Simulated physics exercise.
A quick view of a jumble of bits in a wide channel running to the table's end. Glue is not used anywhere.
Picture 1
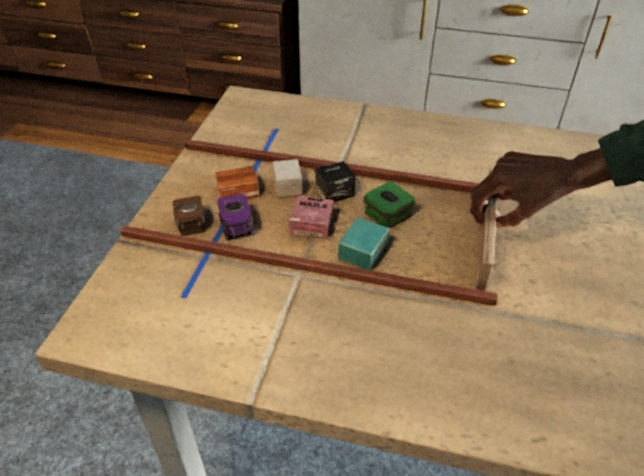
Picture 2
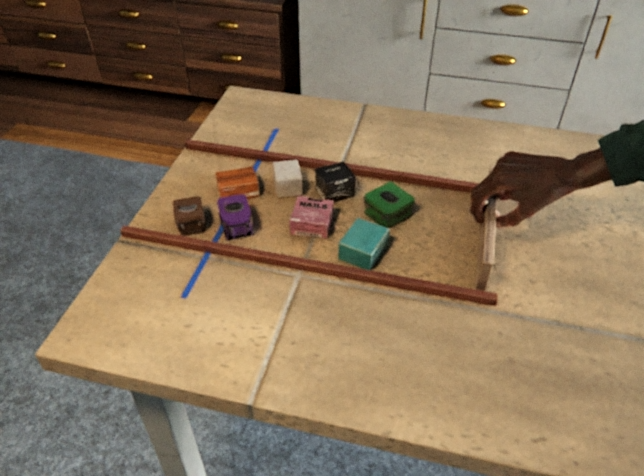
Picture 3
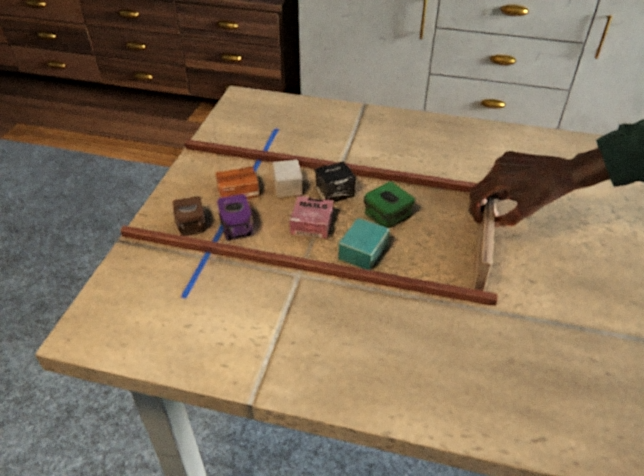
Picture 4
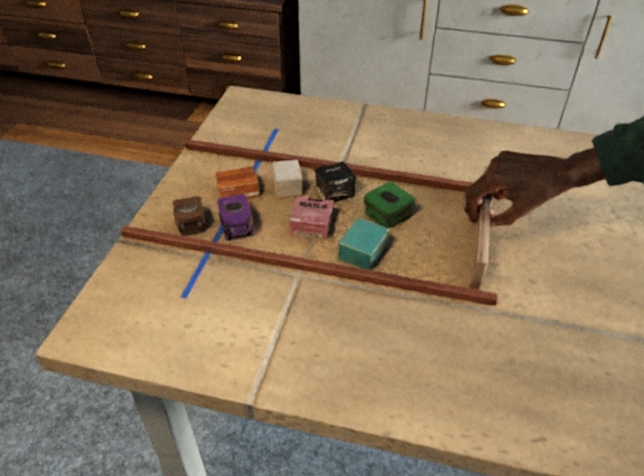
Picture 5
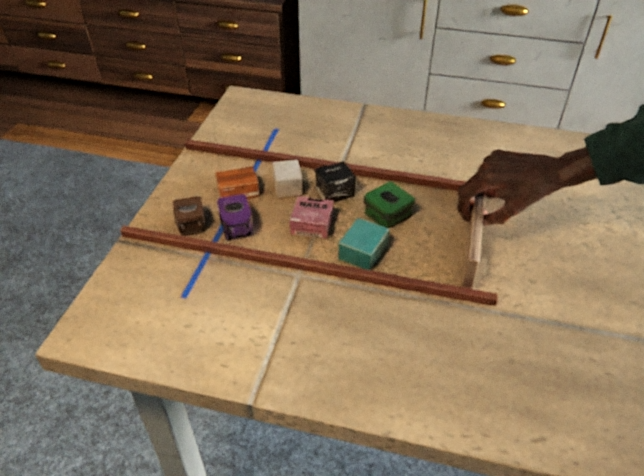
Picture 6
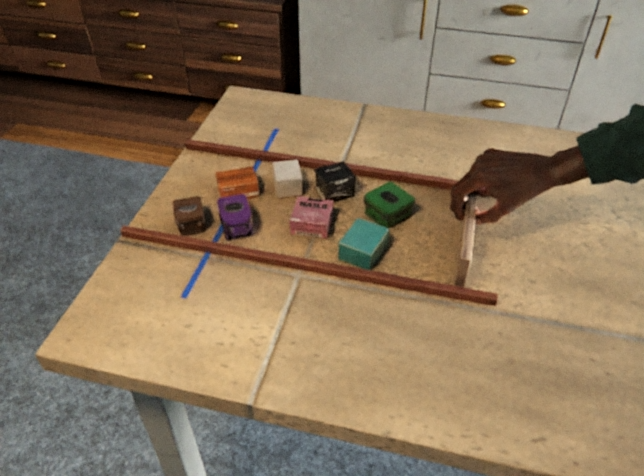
On a pale wooden tabletop, small brown, orange, purple, white, black, pink, green and turquoise objects sit between two reddish rails, near a strip of blue tape. A hand at the right holds an upright board still at first, then slides it slightly left between the rails, while the objects stay put.
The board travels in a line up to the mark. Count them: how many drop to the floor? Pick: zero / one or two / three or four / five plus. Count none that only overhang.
That comes to one or two.
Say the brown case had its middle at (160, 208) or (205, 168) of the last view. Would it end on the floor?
Taking the places in order, it ends up off; it sits tight.
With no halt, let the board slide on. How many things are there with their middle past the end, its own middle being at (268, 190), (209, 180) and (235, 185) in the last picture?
Respectively, 0, 3 and 1.
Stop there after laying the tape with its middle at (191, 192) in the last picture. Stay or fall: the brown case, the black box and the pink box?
Observed: Brown case slides off; black box hangs on; pink box slides off.
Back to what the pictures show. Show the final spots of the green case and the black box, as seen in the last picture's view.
Final spots - green case (222, 187), black box (240, 157).
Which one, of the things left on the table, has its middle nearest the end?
It's the purple case.
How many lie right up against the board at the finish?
3 in contact.
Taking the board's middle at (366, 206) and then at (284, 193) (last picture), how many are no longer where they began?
That gives 4 for the first and 8 for the second.
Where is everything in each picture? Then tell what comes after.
The first frame shows brown case (190, 216); orange box (237, 184); purple case (235, 217); board (488, 226); tape (237, 200).
The second frame shows orange box (237, 184); green case (389, 206).
The third frame shows purple case (235, 217); turquoise block (364, 244).
The fourth frame shows brown case (190, 216); black box (335, 183).
The fifth frame shows orange box (237, 184); board (475, 224).
The sixth frame shows brown case (190, 216); orange box (237, 184); purple case (235, 217); board (468, 223); tape (237, 200).
A little later, none off yet; brown case at rest near (190, 216); orange box at rest near (237, 184); purple case at rest near (235, 217).
When it is over, the number that fall off is one or two; down, brown case.
